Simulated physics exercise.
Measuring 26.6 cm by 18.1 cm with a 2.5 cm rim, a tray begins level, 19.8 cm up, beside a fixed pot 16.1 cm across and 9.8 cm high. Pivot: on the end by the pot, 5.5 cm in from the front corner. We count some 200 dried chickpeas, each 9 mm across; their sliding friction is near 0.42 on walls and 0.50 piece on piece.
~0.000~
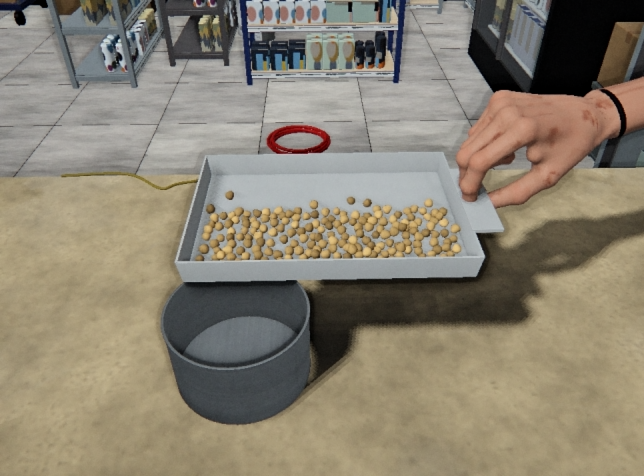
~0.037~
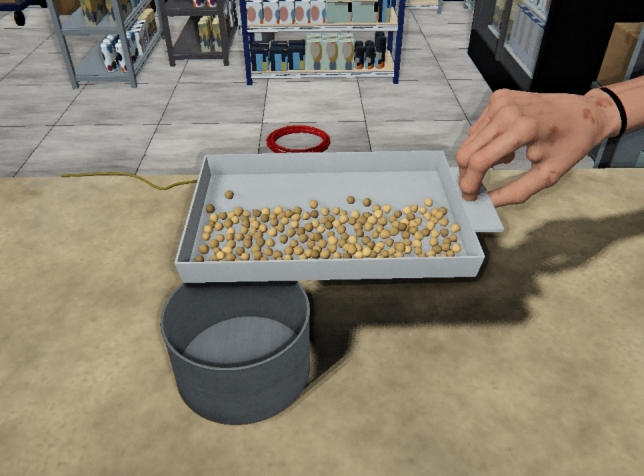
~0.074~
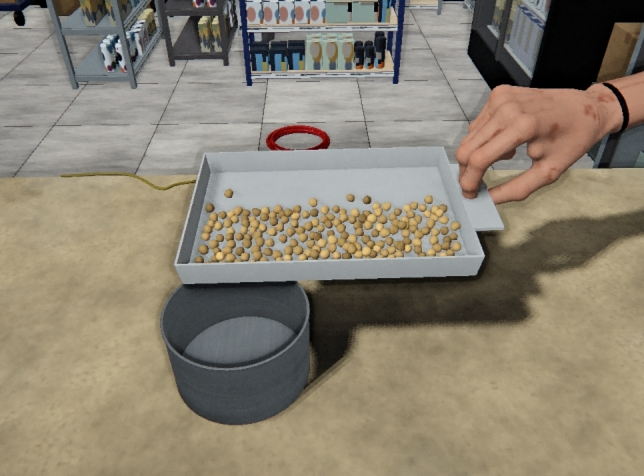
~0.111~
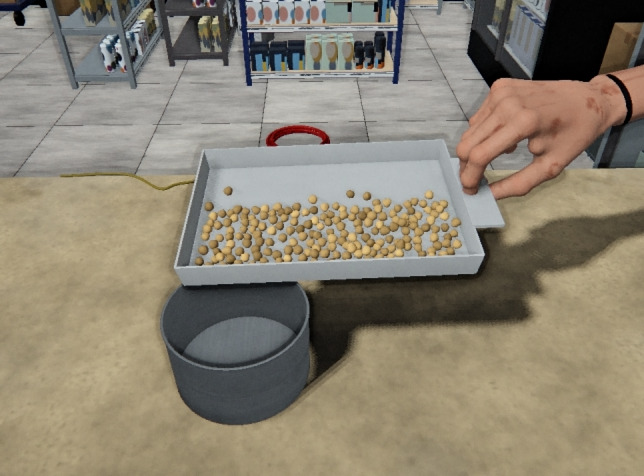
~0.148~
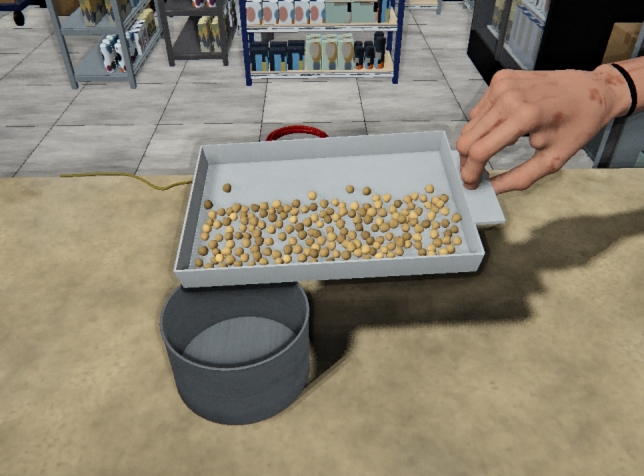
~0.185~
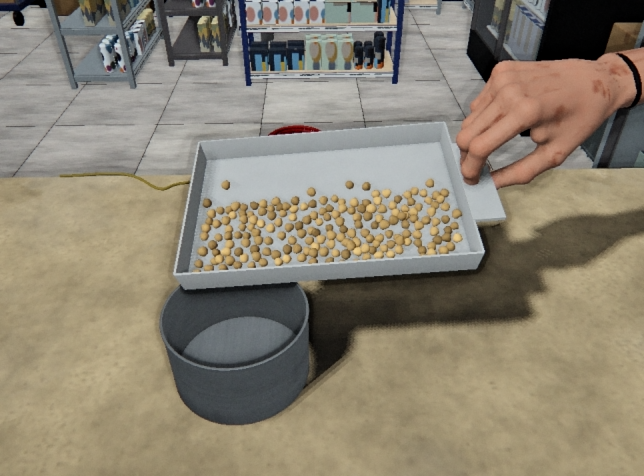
The video shows a hand holding a shallow grey tray of dried chickpeas above a dark round pot on a tabletop, first keeping it level, then tilting it slightly so its left front corner is lowest, while the chickpeas barely shift.
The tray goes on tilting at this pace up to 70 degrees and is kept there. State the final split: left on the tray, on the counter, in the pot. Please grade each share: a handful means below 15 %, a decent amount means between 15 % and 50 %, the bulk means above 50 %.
Tray: The bulk, counter: A handful, pot: A handful.
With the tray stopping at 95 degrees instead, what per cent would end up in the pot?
Near 25 %, then.
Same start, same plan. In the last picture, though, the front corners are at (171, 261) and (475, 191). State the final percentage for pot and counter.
Final per cent - pot 0, counter 30.
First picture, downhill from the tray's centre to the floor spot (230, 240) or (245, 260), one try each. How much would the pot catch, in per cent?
First try: Around 0 percent; second try: Around 0 percent.
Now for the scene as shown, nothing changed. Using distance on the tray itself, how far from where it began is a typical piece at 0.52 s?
2 cm.
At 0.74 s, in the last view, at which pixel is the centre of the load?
At about (308, 243).
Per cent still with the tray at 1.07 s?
About 100 per cent.
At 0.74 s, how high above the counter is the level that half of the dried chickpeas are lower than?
Median height: Approx. 22 cm.
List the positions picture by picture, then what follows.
Tray tilt 0 degrees, front corners at (180, 260) and (480, 255); middle of the pieces at (331, 235); pot at (236, 310), in the first frame.
Tray tilt 0 degrees, front corners at (179, 261) and (480, 255); middle of the pieces at (331, 235), in the second frame.
Tray tilt 2 degrees, front corners at (179, 263) and (480, 254); middle of the pieces at (330, 234), in the third frame.
Tray tilt 4 degrees, front corners at (178, 265) and (480, 253), lowest corner left front; middle of the pieces at (330, 232), in the fourth frame.
Tray tilt 8 degrees, front corners at (178, 269) and (480, 251), lowest corner left front; middle of the pieces at (330, 230), in the fifth frame.
Tray tilt 11 degrees, front corners at (178, 272) and (480, 250), lowest corner left front; middle of the pieces at (329, 228); pot at (235, 311). The tray's pace is about 85 degrees a second, in the sixth frame.
Then, at 0.52 s, tilt 40 degrees; the tray holds 100 %, the pot 0 %.
Then, at 0.74 s, tilt 59 degrees; the tray holds 100 %, the pot 0 %.
After 1.07 s, tilt 70 degrees; the tray holds 100 %, the pot 0 %.
By 1.6 s all is still; tray 100 %, counter 0 %, pot 0 %.
